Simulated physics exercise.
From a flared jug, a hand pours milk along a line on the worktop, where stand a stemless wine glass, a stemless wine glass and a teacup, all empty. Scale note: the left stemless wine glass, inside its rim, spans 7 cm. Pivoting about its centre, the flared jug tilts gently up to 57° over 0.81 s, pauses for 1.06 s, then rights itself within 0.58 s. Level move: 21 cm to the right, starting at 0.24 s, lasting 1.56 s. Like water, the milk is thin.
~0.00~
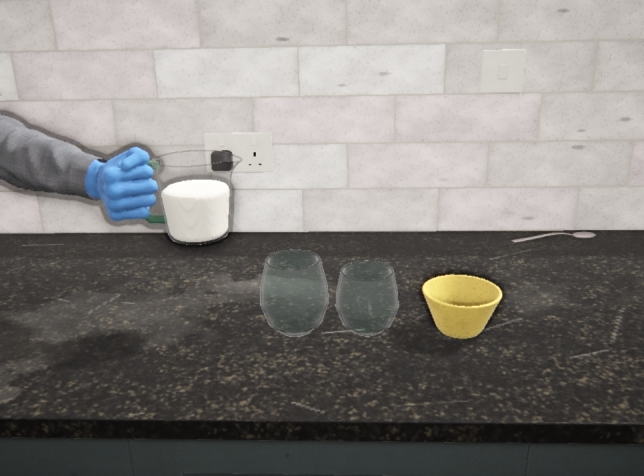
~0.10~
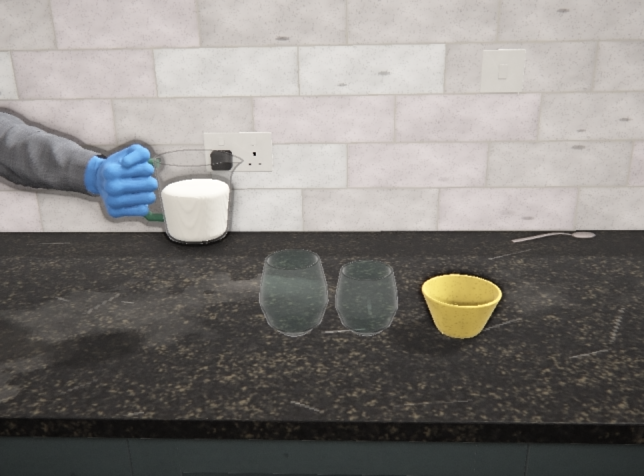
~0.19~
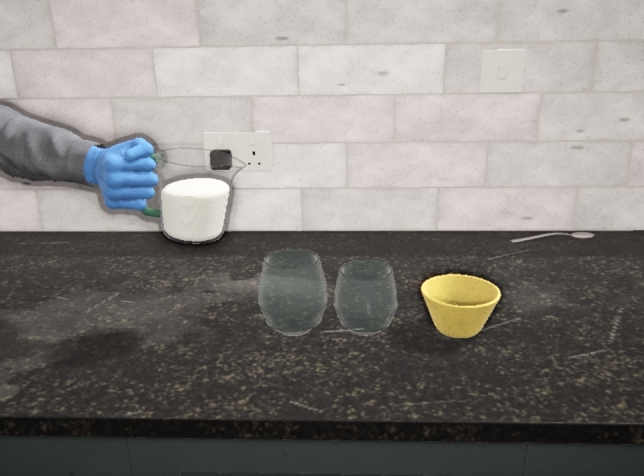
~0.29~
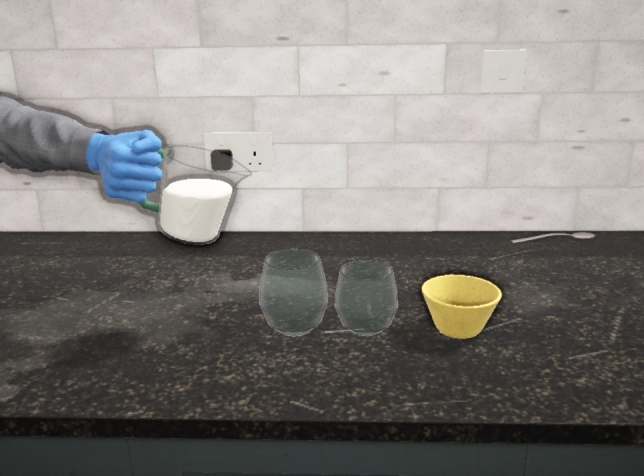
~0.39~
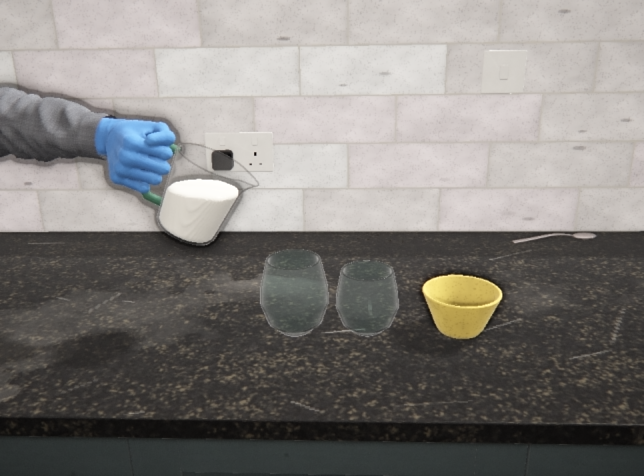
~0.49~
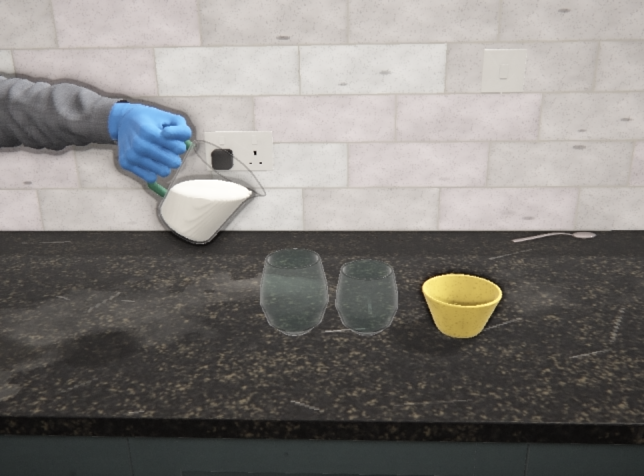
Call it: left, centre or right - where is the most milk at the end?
Centre.
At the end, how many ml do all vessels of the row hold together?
About 140 ml.
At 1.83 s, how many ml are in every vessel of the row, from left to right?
The left one holds some 10 ml, the middle one some 80 ml, and the right one some 30 ml.
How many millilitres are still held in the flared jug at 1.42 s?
Remaining volume: Approx. 260 ml.
Then, 1.02 s in, the tilt is 57° and from the left they hold 10 ml, 35 ml, 0 ml, the flared jug 320 ml, and 25 ml is on the worktop.
Then, 1.42 s in, the tilt is 57° and from the left they hold 10 ml, 85 ml, 0 ml, the flared jug 260 ml, and 45 ml is on the worktop.
Then, 1.83 s in, the tilt is 57° and from the left they hold 10 ml, 85 ml, 25 ml, the flared jug 220 ml, and 60 ml is on the worktop.
Then, 2.28 s in, the tilt is 12° and from the left they hold 10 ml, 85 ml, 45 ml, the flared jug 210 ml, and 70 ml is on the worktop.
Finally, from the left they hold 10 ml, 85 ml, 45 ml, the flared jug 210 ml, and 70 ml is on the worktop.
